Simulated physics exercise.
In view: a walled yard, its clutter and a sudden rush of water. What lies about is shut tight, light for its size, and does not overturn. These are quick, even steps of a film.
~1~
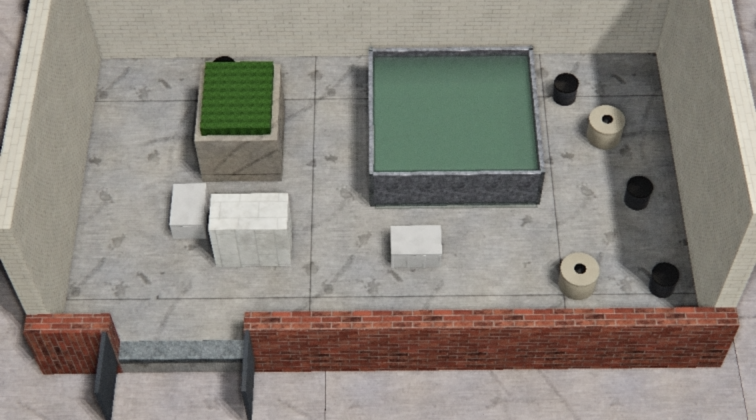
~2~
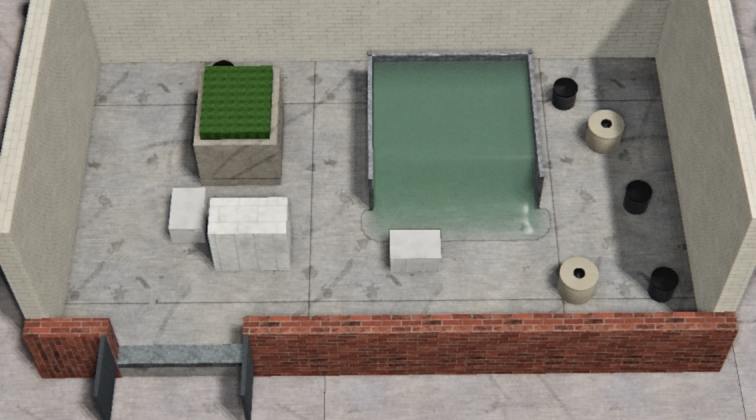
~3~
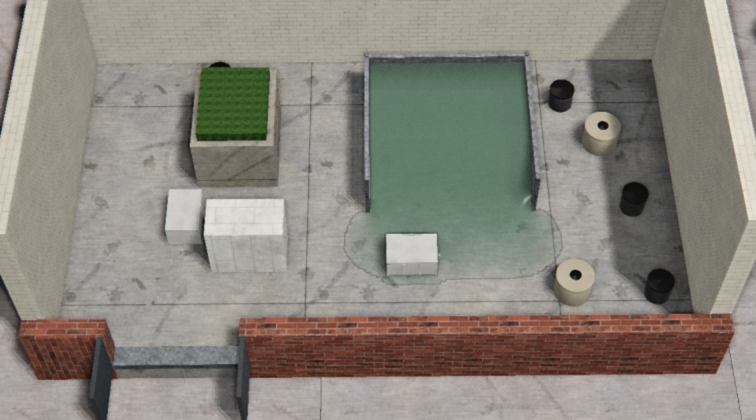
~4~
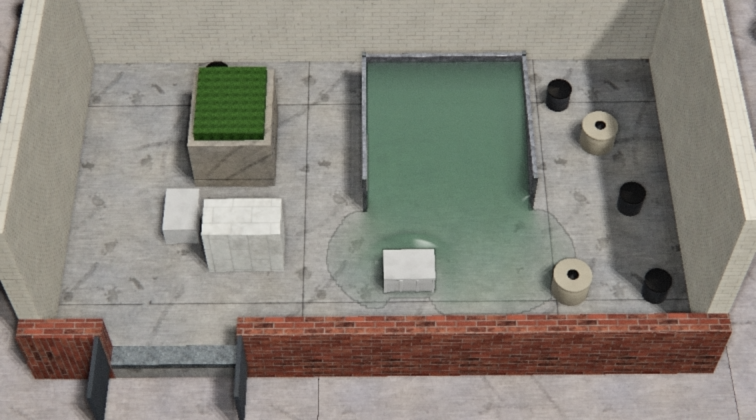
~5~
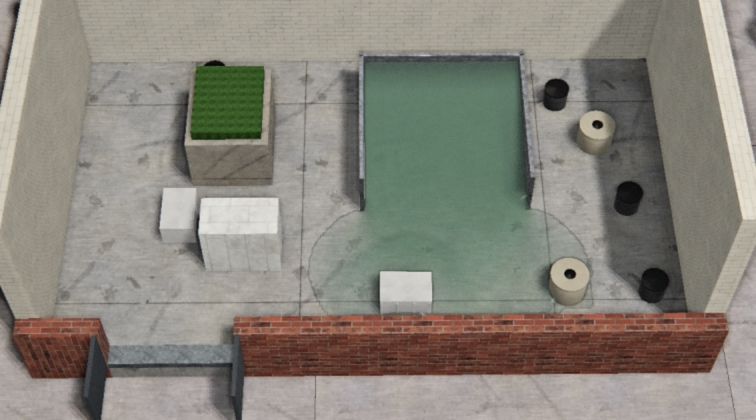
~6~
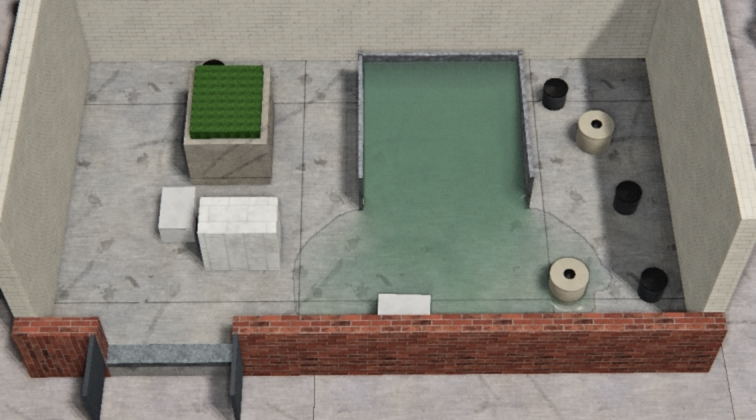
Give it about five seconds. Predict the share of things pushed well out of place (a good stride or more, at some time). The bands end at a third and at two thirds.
It is two thirds or more.
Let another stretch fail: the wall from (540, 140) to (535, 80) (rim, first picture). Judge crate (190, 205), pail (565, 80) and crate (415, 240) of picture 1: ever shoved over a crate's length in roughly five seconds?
In that order: Short of that, shifted that much, never so far.
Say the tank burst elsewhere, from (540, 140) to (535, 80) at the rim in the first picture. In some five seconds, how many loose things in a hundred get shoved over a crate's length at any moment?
Some 80 per cent.
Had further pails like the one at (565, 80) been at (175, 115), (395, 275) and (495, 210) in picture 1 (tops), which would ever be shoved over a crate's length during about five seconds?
In turn: Short of that, moved that far, that far or more.
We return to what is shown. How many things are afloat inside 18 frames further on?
It comes to 1.
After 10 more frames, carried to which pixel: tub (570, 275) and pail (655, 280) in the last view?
Roughly at (669, 280) and (663, 233).
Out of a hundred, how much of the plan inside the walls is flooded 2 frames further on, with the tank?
Roughly 35 per cent.
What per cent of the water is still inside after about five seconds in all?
Some 94 per cent.
A moment on, 1 of 8 are well off their spots; 1 afloat.
Next, 3 of 8 are well off their spots; 3 afloat.
Later, 4 of 8 are well off their spots; 1 afloat.
In the end, 6 of 8 are well off their spots, and 6 have been at some point; 5 afloat.
